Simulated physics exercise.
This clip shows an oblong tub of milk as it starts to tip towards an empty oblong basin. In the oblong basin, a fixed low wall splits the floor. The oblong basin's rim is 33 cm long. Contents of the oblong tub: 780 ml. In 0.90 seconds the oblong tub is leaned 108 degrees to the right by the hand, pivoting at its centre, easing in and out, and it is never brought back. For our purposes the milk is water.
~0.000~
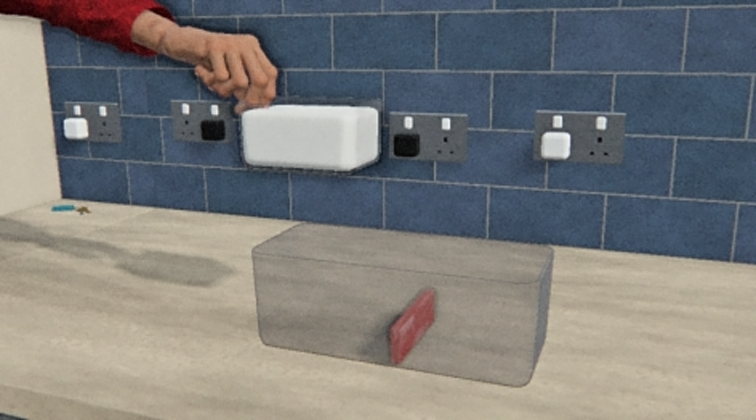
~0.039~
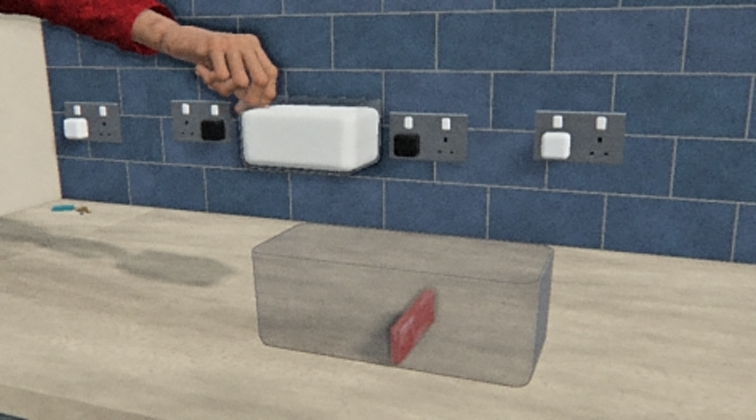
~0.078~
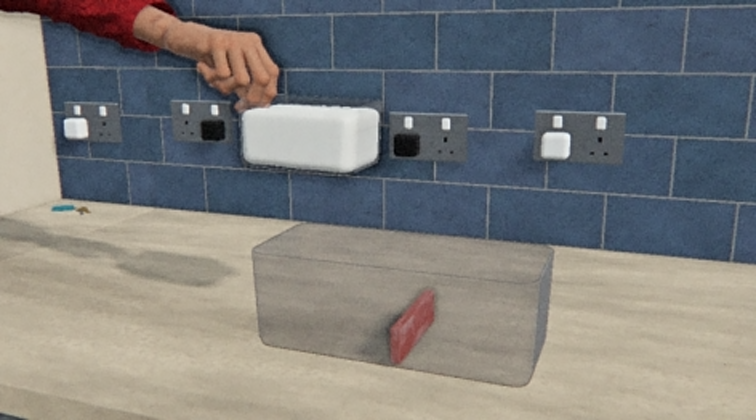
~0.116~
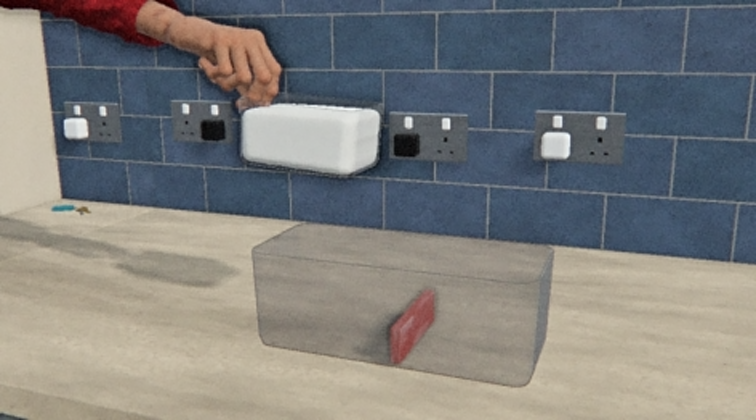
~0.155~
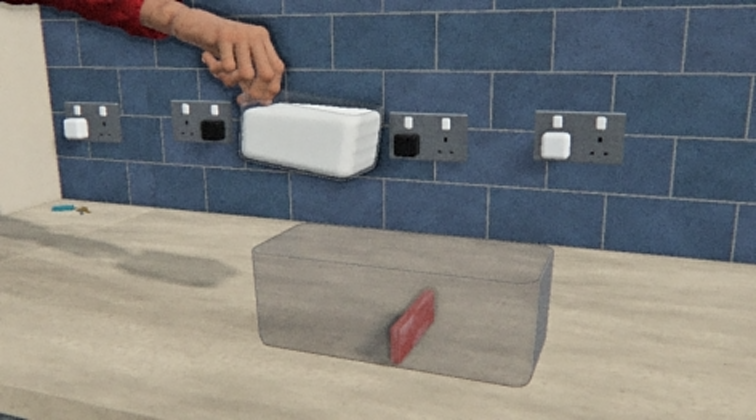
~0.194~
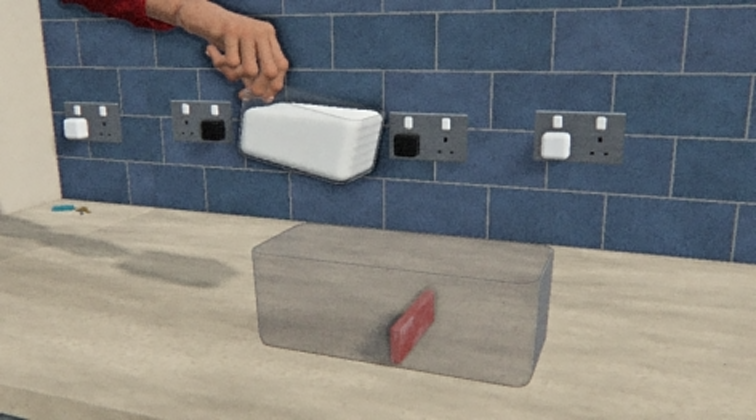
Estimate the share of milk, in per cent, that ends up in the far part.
About 60 per cent.
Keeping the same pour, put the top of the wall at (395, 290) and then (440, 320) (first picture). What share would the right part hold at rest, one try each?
The first try gives 70 percent and the second 30 percent.
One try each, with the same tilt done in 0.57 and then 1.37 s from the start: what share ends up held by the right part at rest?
The first try gives around 45 percent, the second around 65 percent.
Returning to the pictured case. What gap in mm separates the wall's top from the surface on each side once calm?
The left side gives some 28 mm, the right side some 16 mm.
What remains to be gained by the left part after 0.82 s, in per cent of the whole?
Near 12 percent, give or take.
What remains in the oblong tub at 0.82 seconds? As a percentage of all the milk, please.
I reckon near 7 per cent still sits there.
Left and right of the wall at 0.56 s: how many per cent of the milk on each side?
I'd say about 2 left and about 14 right.
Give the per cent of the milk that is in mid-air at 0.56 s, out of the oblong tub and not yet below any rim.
Some 40 % is the figure.
Then, 0.56 s in, the tilt is 74° and 44 per cent is still to pour, 2 is left of the wall and 15 right of it.
Then, 0.82 s in, the tilt is 106° and 7 per cent is still to pour, 24 is left of the wall and 62 right of it.
Then, 1.10 s in, the tilt is 108° and 0 per cent is still to pour, 34 is left of the wall and 61 right of it.
Then, 1.40 s in, the tilt is 108° and 0 per cent is still to pour, 36 is left of the wall and 60 right of it.
Finally, 36 per cent lies left of the wall, 60 right of it and 4 outside.
